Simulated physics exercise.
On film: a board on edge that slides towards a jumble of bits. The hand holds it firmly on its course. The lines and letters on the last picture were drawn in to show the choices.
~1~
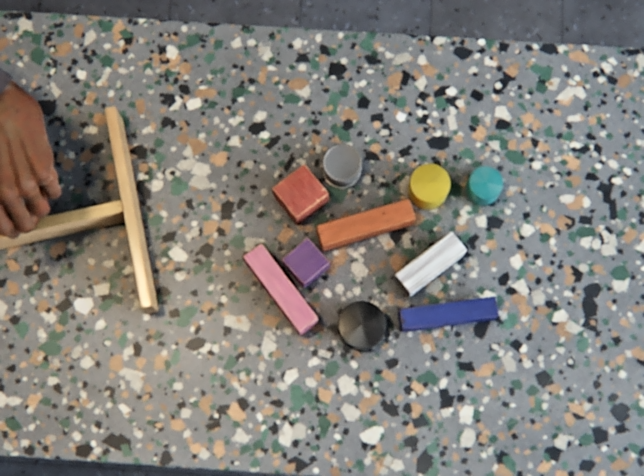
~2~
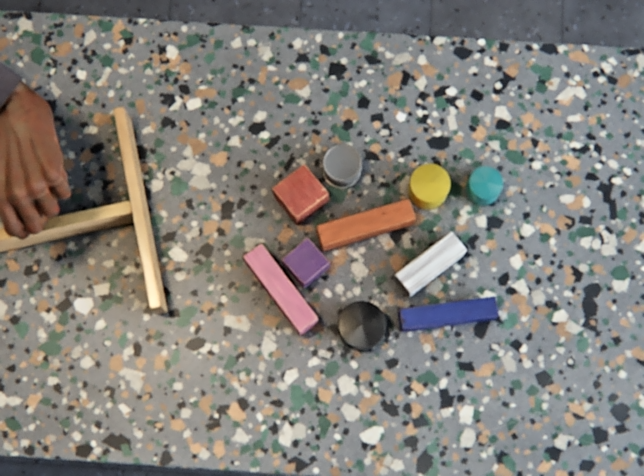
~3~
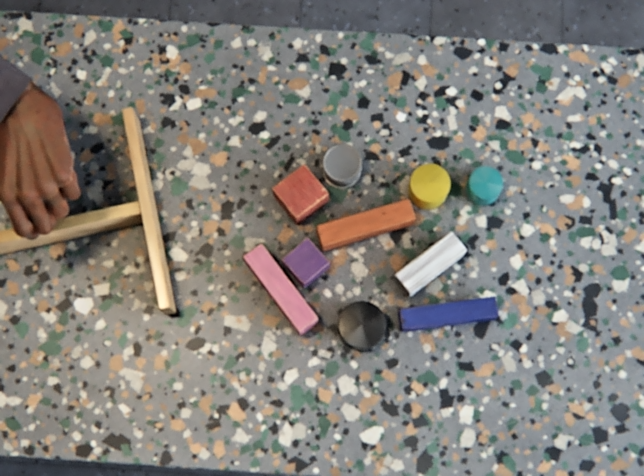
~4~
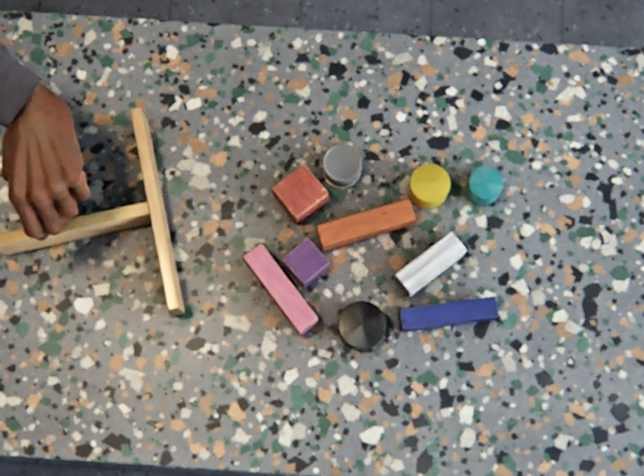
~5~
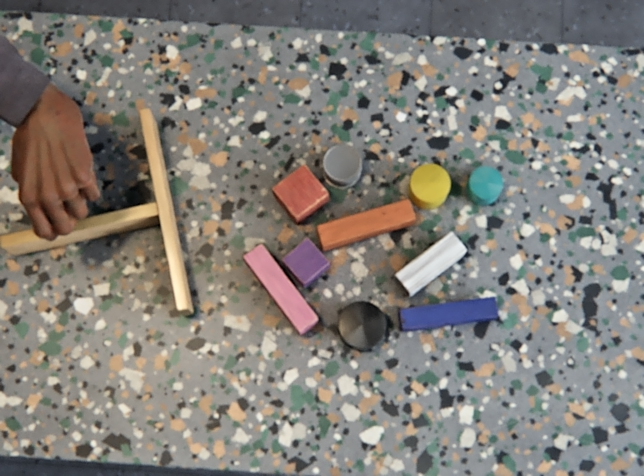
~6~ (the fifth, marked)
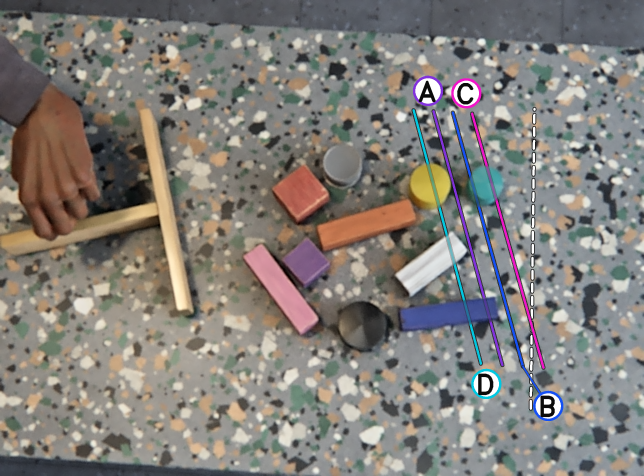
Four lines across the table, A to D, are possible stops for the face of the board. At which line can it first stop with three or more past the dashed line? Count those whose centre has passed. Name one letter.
Line A.
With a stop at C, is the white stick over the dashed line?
Yes.
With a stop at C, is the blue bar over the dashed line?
By then, yes.
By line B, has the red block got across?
By then, no.
On the marked copy, A at (467, 234); B at (487, 235); C at (507, 236); D at (446, 233); the dashed line at (533, 253).
Following A. Soon after the start, board (271, 213); turquoise tin (484, 186); blue bar (448, 314); none across.
Later, board (382, 220); blue bar (525, 299); turquoise tin (488, 186); none across.
In the end, board (468, 226); blue bar (595, 278); white stick (550, 254); four across.
As for the rest, B gets five across, but is farther than needed; C gets seven across, but is farther than needed; D gets only one across.
